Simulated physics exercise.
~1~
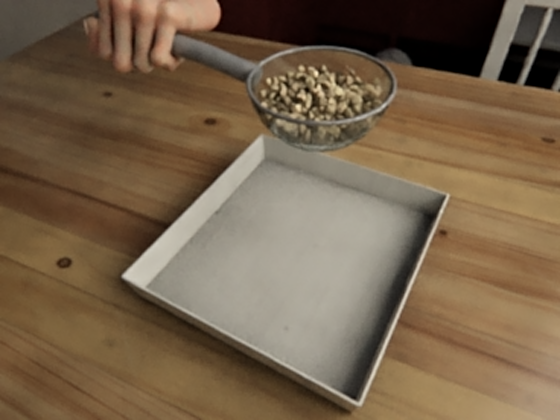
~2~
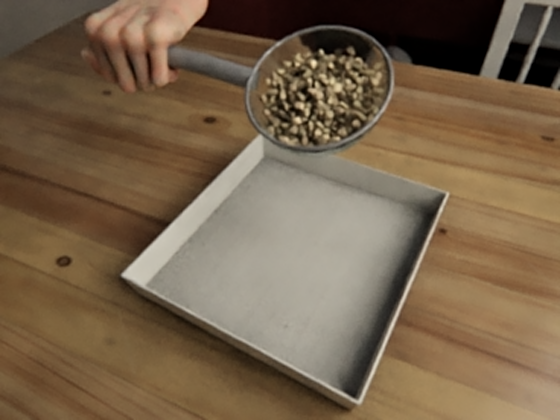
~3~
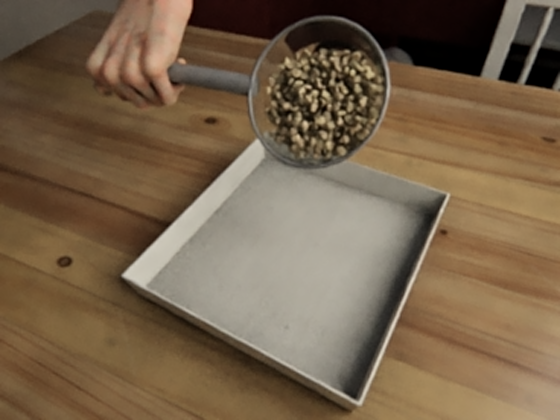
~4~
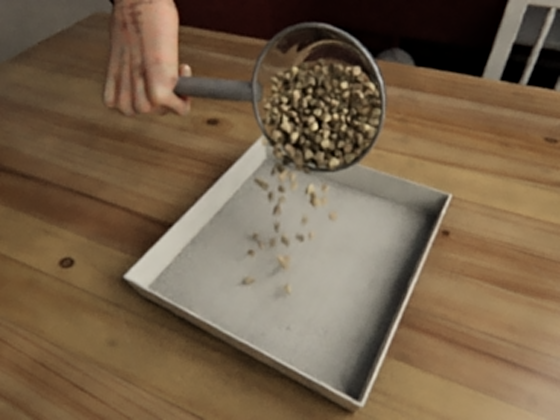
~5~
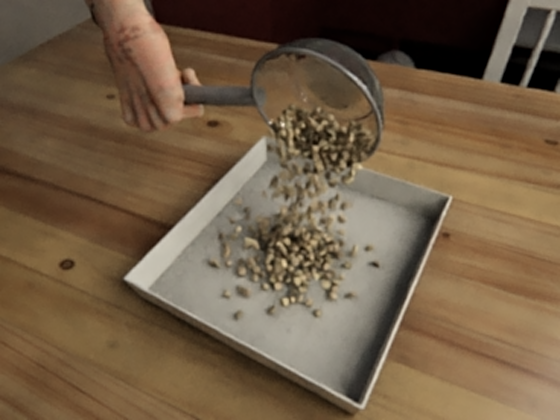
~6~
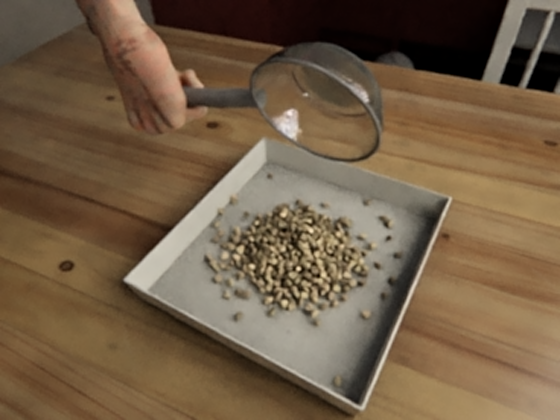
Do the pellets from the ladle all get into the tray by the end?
Yes, the ladle ends up empty and the pellets lie in a loose heap in the tray, with a few scattered around it. None can be seen on the table.
